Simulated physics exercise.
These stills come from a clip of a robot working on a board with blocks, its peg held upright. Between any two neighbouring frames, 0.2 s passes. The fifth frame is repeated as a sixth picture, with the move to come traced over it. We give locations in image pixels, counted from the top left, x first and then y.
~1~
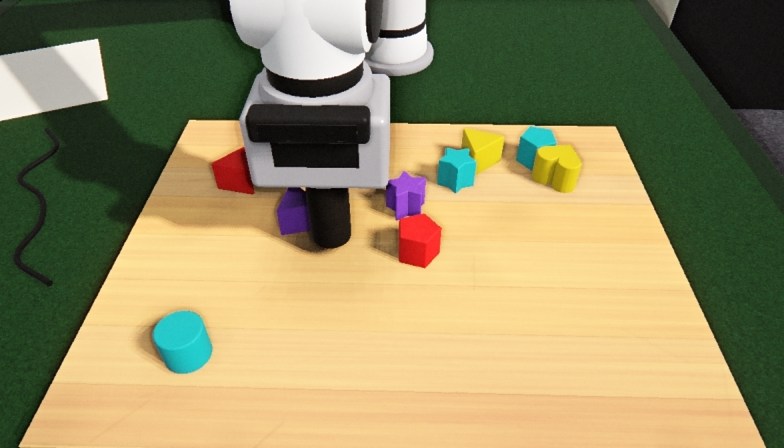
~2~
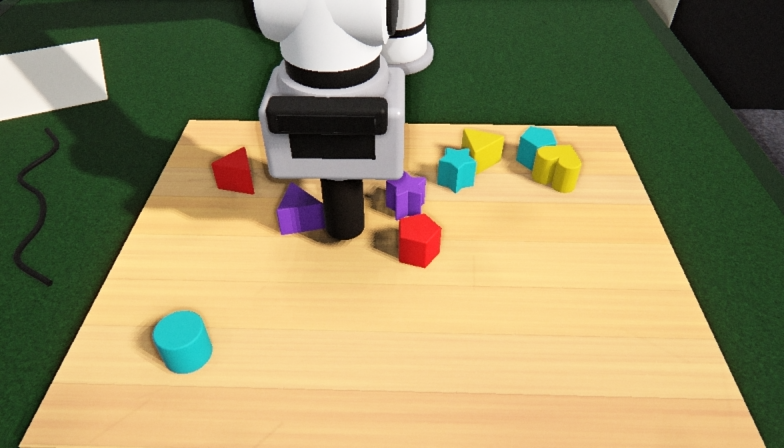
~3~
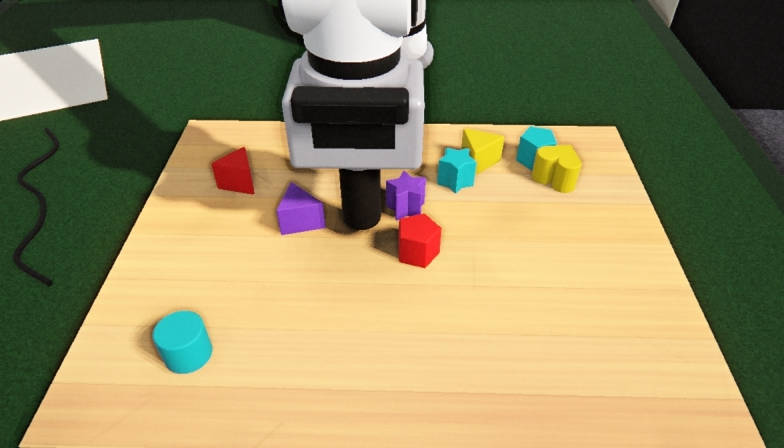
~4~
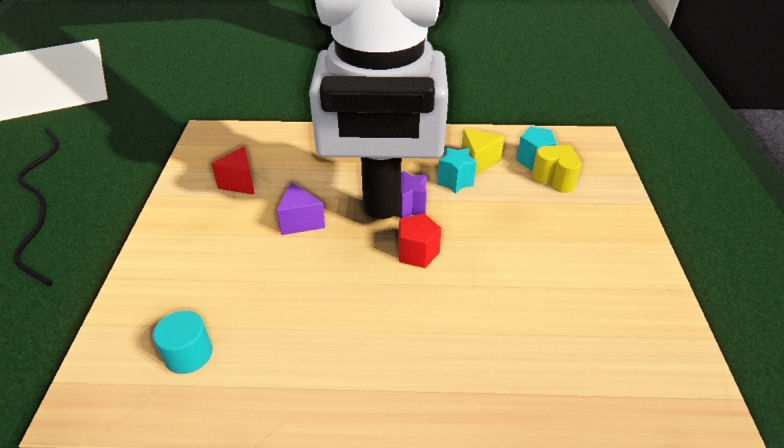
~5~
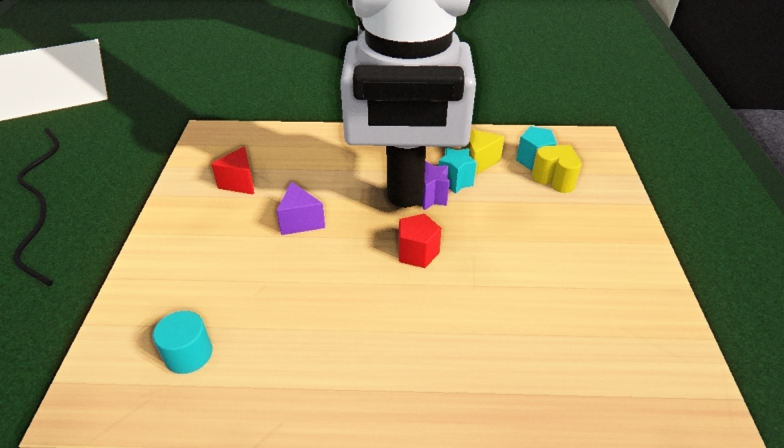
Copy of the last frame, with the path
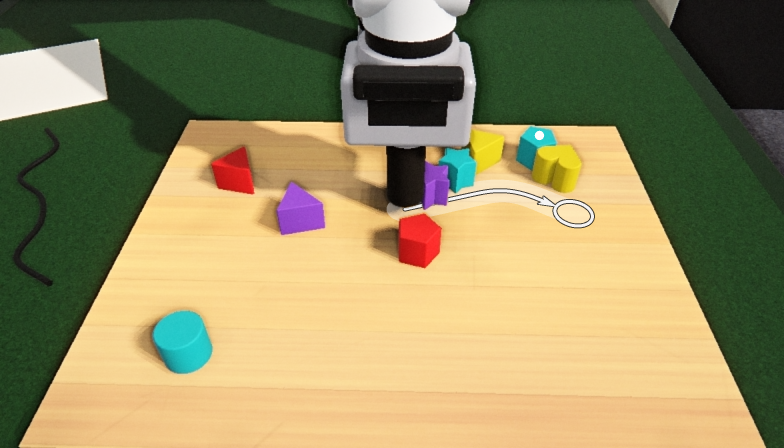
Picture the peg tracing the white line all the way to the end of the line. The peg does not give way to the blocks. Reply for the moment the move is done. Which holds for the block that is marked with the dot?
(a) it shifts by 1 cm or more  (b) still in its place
Letter a.
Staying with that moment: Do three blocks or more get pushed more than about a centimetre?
The answer is yes.
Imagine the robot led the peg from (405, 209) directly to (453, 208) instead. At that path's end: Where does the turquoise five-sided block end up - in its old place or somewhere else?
It sits in its place.
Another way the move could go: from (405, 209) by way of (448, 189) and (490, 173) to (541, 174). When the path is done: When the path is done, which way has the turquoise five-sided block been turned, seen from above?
Rotation: Clockwise.
Path on the board, from (405, 209) over (461, 197) and (517, 192) to (574, 213); the dot is on the turquoise five-sided block.
What follows on the original path. One third of the way, peg (463, 185); purple star (488, 160); turquoise star (497, 143), turned 45° anticlockwise.
Two thirds of the way, peg (521, 181); purple star (534, 151), turned 25° anticlockwise; turquoise star (519, 135), turned 105° anticlockwise; turquoise five-sided block (551, 130), turned 25° clockwise; yellow heart-shaped block (571, 152), turned 20° clockwise.
At the end, peg (577, 201); red five-sided block in place; purple star (537, 152), turned 45° anticlockwise; turquoise star (519, 135), turned 105° anticlockwise; turquoise five-sided block (551, 130), turned 25° clockwise; yellow heart-shaped block (573, 151), turned 30° clockwise.
